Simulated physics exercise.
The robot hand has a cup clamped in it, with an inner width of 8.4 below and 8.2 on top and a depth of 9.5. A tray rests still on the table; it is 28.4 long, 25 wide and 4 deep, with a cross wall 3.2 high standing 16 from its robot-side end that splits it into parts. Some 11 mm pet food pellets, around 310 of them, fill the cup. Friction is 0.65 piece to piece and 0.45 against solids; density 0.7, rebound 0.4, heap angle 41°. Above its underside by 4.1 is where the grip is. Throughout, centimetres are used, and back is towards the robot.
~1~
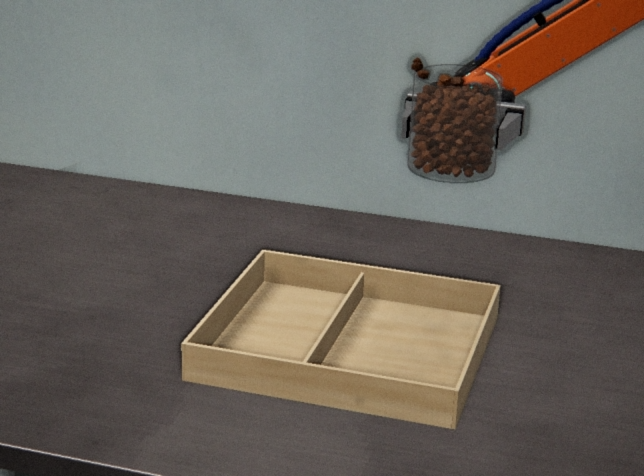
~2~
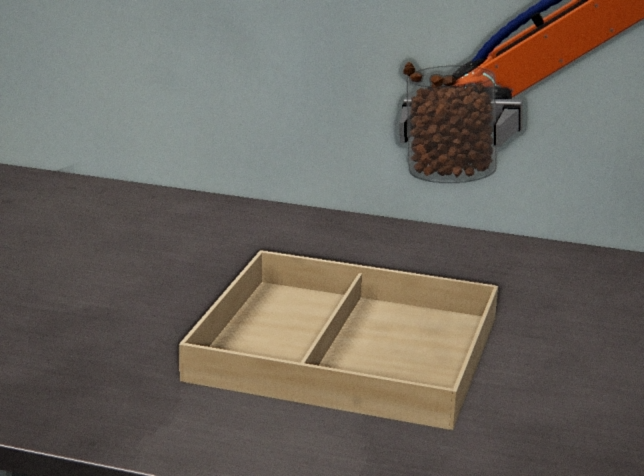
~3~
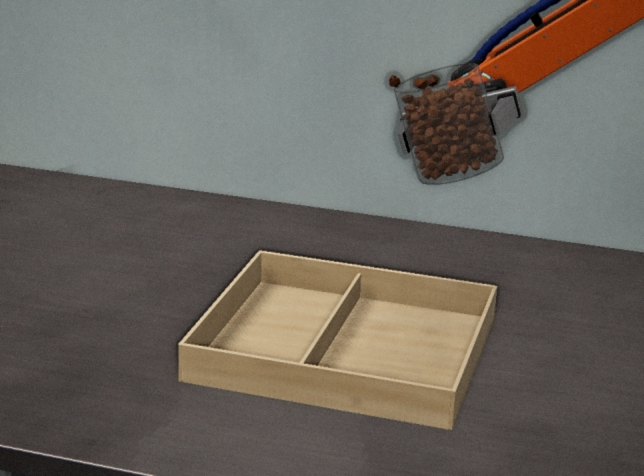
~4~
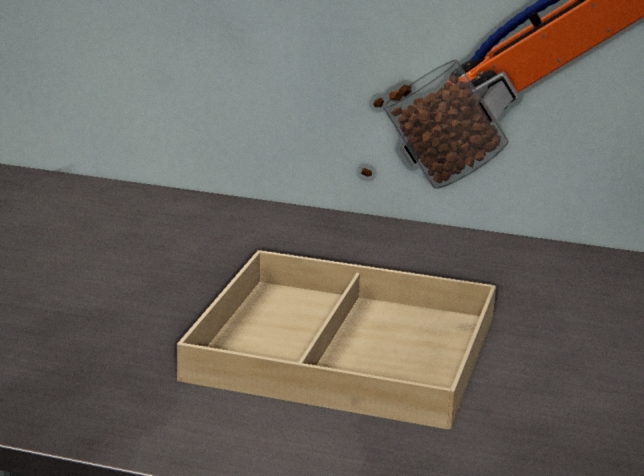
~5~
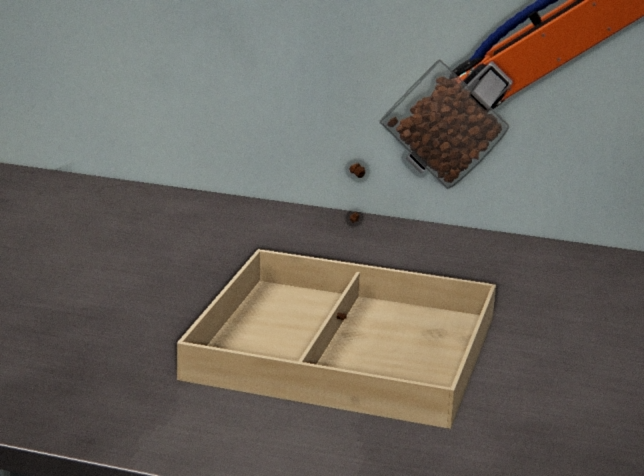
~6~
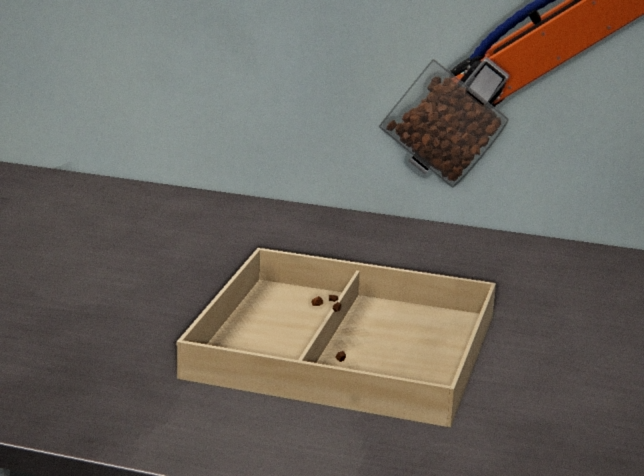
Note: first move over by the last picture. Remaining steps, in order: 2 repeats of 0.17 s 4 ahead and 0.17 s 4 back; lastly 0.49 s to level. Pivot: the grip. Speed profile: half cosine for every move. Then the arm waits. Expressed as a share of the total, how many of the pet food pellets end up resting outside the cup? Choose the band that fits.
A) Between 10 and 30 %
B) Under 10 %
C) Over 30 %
Under 10 % (B).
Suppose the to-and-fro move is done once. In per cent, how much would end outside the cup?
It would be near 0 per cent.
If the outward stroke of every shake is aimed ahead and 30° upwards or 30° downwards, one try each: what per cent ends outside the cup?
I'd say close to 5 percent for the first and close to 0 percent for the second.
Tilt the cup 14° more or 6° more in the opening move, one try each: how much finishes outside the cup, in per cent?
15 and 5 percent.
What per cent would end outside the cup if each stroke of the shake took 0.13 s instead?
Estimate: Close to 10 percent.
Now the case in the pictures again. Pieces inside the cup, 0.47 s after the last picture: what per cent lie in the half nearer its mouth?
Estimate: Around 40 %.
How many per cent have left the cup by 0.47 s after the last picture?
I'd say some 0 percent.
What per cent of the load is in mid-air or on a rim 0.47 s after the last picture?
Roughly 0 percent.
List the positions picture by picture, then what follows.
In the first picture, the cup middle at (454, 124), level; upper third of the load around (455, 106), from x 415 to 490, top at y 65; 309 in the cup.
In the second picture, the cup middle at (452, 125), tilted 5° forward; upper third of the load around (452, 106), from x 410 to 490, top at y 65.
In the third picture, the cup middle at (449, 125), tilted 19° forward; upper third of the load around (451, 107), from x 395 to 490, top at y 80; 308 in the cup, 1 in flight or on a rim.
In the fourth picture, the cup middle at (446, 125), tilted 37° forward; upper third of the load around (450, 108), from x 365 to 495, top at y 80; 307 in the cup, 2 in flight or on a rim.
In the fifth picture, the cup middle at (445, 125), tilted 51° forward; upper third of the load around (450, 109), from x 340 to 495, top at y 80; 305 in the cup, 1 in the robot-side part, 3 in flight or on a rim.
In the sixth picture, the cup middle at (444, 124), tilted 56° forward; upper third of the load around (450, 108), from x 315 to 495, top at y 80; 305 in the cup, 2 in the robot-side part, 2 in the far-side part.
Then, 0.47 s on, tilted 56° forward, highest piece 31 above the table; 304 in the cup, 3 in the far-side part, 2 in the robot-side part.
Then, 0.94 s on, tilted 26° forward, highest piece 31 above the table; 301 in the cup, 5 in the robot-side part, 3 in the far-side part.
Then, 1.37 s on, level, highest piece 32 above the table; 301 in the cup, 5 in the robot-side part, 3 in the far-side part.
Then, 2.42 s on, level, highest piece 32 above the table; 301 in the cup, 5 in the robot-side part, 3 in the far-side part.
In the end, 301 in the cup, 5 in the robot-side part, 3 in the far-side part. That is 3 % outside the cup.
